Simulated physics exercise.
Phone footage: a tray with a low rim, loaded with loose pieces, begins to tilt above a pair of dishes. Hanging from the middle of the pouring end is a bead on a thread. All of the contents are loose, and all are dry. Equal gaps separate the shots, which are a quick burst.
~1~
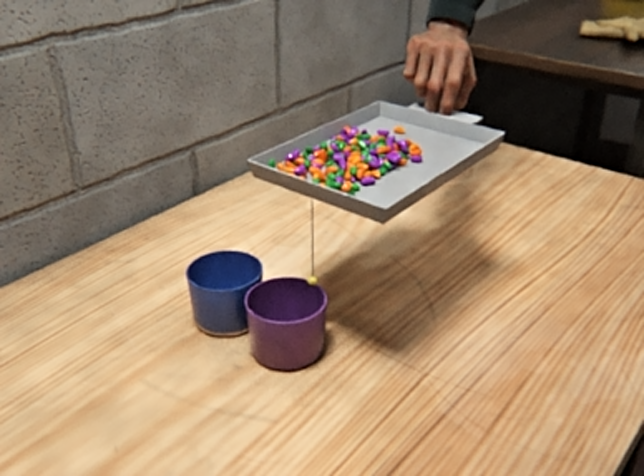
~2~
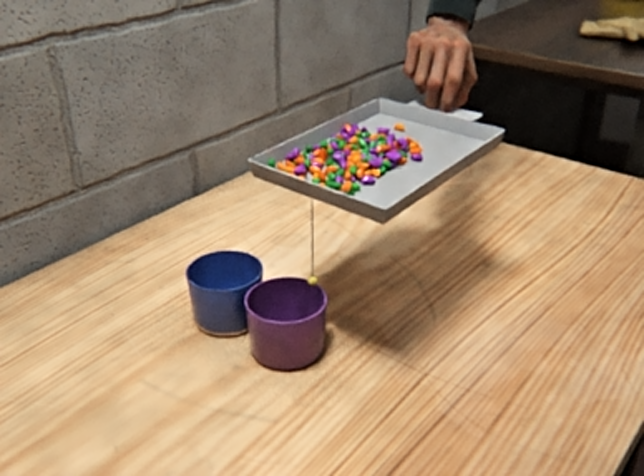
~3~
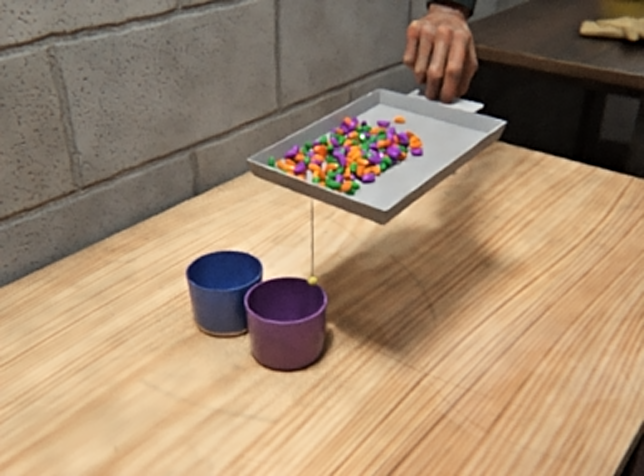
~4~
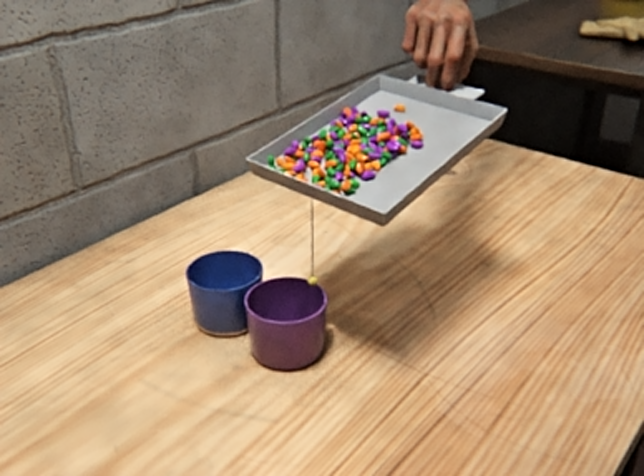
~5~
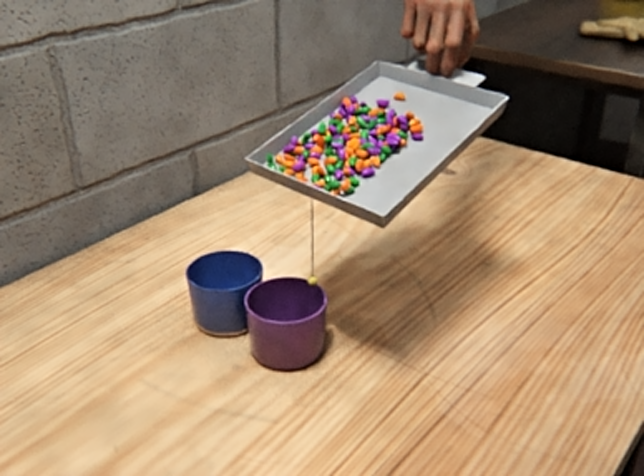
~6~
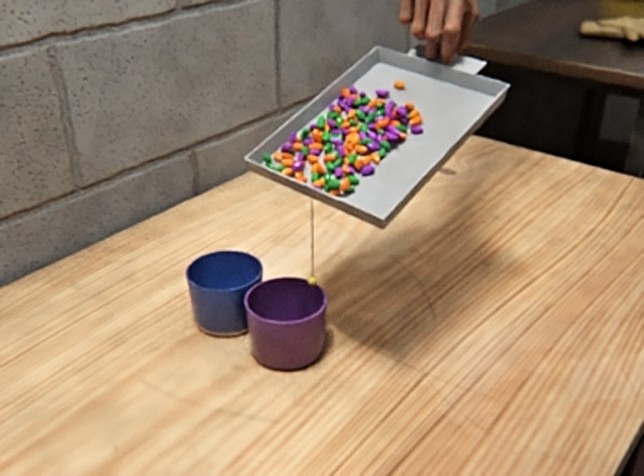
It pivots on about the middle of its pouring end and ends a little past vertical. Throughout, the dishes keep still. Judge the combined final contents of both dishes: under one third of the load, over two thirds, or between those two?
Judged together: Under one third.
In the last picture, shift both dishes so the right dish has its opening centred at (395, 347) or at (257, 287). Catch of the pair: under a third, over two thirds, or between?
First attempt: The middle third; second attempt: Less than a third.
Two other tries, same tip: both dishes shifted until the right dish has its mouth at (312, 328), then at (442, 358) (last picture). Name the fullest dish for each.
The one on the right side, and then the one on the left side.
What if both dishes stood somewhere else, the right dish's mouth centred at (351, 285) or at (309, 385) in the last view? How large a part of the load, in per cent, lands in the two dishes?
In order: 0 percent and 10 percent.
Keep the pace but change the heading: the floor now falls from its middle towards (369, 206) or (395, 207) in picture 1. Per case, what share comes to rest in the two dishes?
The first try gives close to 10 per cent, the second close to 0 per cent.
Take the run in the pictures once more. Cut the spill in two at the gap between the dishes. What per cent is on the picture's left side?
Left share: Close to 20 %.
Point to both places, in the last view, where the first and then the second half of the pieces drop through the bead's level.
I'd say around (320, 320) at first, then around (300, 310).
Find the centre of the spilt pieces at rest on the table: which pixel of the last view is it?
Estimate: About (317, 403).
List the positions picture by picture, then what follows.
Corners of the pouring end at (253, 160) and (384, 206), level; middle of the load at (353, 160), jelly beans; left dish at (199, 306); right dish at (260, 338); bead on its thread at (313, 281), in the first frame.
Corners of the pouring end at (253, 160) and (384, 206), level; middle of the load at (353, 159), in the second frame.
Corners of the pouring end at (252, 159) and (384, 207), tipped barely, lowest at the right corner; middle of the load at (353, 155), in the third frame.
Corners of the pouring end at (251, 158) and (383, 210), tipped a little, lowest at the right corner; middle of the load at (352, 149), in the fourth frame.
Corners of the pouring end at (250, 158) and (383, 212), tipped a little, lowest at the right corner; middle of the load at (352, 144), in the fifth frame.
Corners of the pouring end at (250, 158) and (382, 214), tipped clearly, lowest at the right corner; middle of the load at (351, 139); left dish at (199, 306); right dish at (260, 338), in the sixth frame.
Soon, tray tipped steeply; all on the tray.
A while on, tray tipped right over; most on the tray; a small part in the right dish; a small part outside both; a small part in the air.
Towards the end, tray tipped past a quarter turn; about a quarter in the right dish; most outside both.
Finally, tray tipped past a quarter turn; about a quarter in the right dish; none in the left dish; most outside both.
